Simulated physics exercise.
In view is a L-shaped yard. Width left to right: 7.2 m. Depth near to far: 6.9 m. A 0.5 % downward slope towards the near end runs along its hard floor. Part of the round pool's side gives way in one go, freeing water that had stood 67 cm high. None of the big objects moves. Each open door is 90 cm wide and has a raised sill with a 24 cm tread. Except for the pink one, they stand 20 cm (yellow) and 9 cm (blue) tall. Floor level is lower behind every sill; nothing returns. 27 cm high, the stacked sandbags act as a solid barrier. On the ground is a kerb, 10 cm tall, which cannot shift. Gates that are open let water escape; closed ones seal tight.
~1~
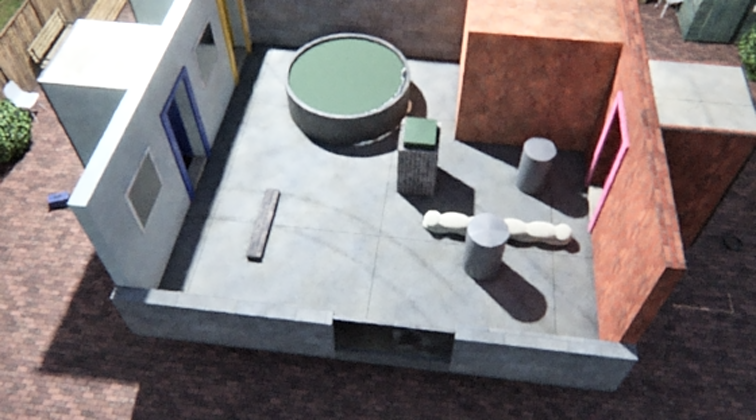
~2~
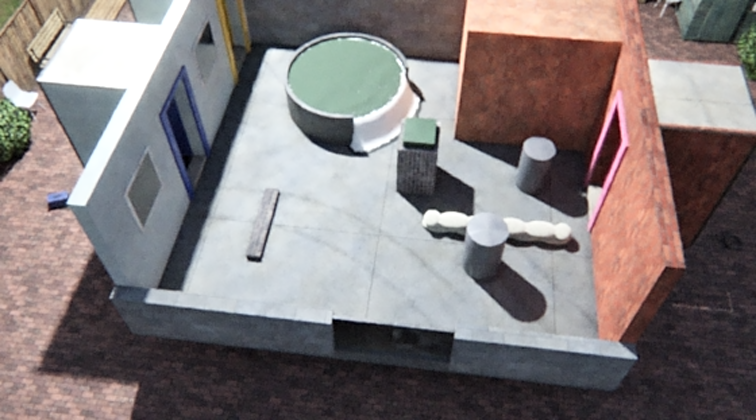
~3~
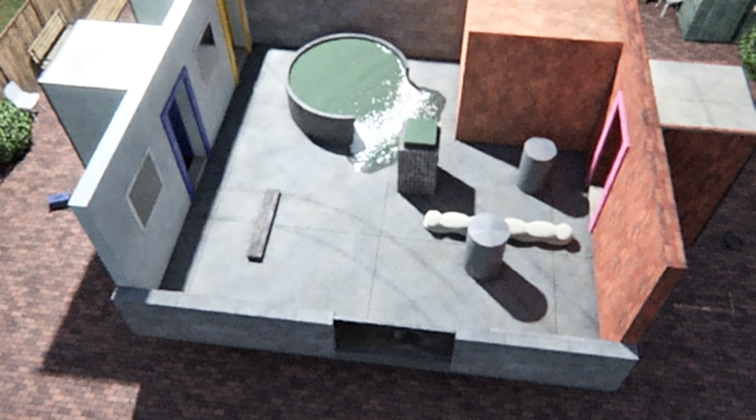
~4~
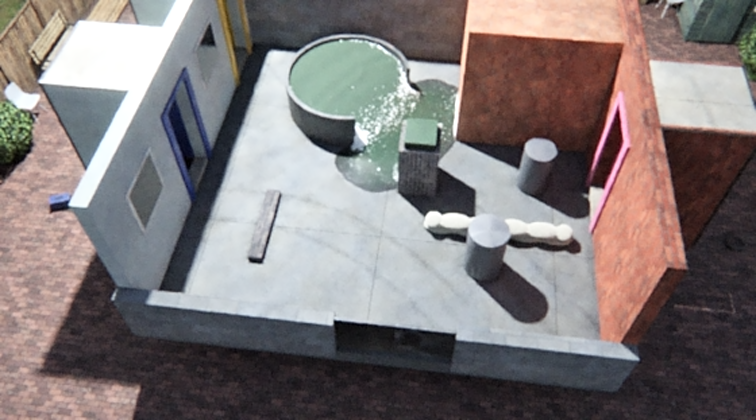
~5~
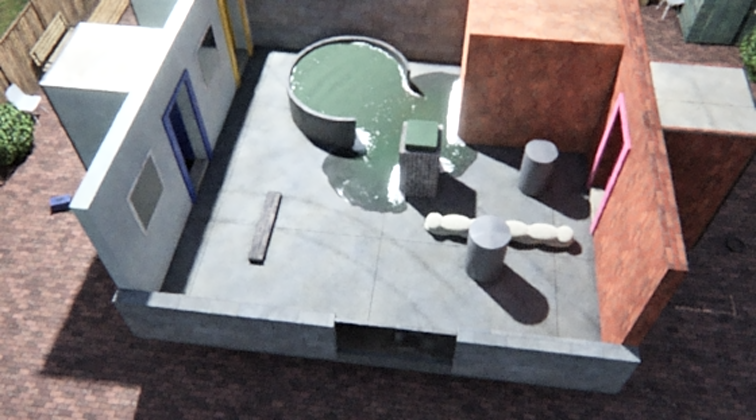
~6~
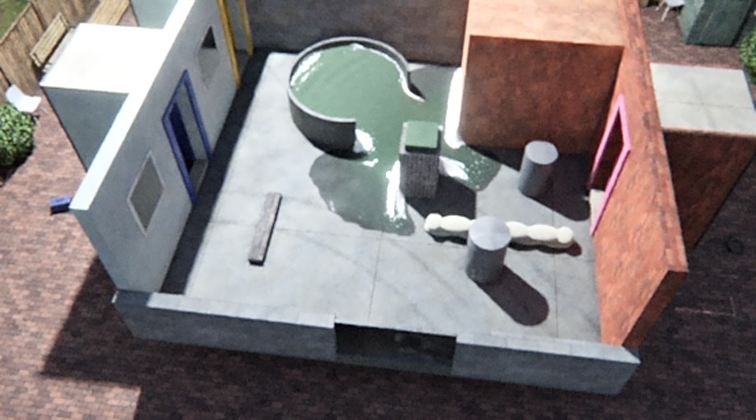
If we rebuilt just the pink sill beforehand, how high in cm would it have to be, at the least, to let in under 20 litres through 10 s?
I would say 24 cm at minimum.
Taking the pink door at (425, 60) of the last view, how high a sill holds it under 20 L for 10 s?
It needs about 17 cm.
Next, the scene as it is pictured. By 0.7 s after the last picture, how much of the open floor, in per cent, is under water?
Close to 30 per cent of it is wet.
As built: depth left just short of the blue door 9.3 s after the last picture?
9.0 cm.
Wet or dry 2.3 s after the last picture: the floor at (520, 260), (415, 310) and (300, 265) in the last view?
Untouched, awash, awash.
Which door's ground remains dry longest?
Door: Blue.
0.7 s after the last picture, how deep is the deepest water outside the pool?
I'd put it near 48 cm.
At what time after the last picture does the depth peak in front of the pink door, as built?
The depth peaks at about 2.0 seconds.
Then, 0.7 s after the last picture water covers 30 % of the floor, deepest (48 cm) near (436, 168); it has not reached the pink door.
Then, 2.3 s after the last picture water covers 60 % of the floor, deepest (30 cm) near (522, 213); 30 cm at the pink door, 45 litres in over its 14 cm sill.
Then, 9.3 s after the last picture water covers 95 % of the floor, deepest (12 cm) near (251, 319); 8 cm at the pink door, 91 litres in over its 14 cm sill.
At the pink door as built, the water peaked near 31 cm, 2.1 s after the last picture.
Run again over the same 10 s with other heights there, 43 litres in over 20.5 cm, 8 litres over 28 cm. The limit of 20 litres is kept from about 24 cm up.
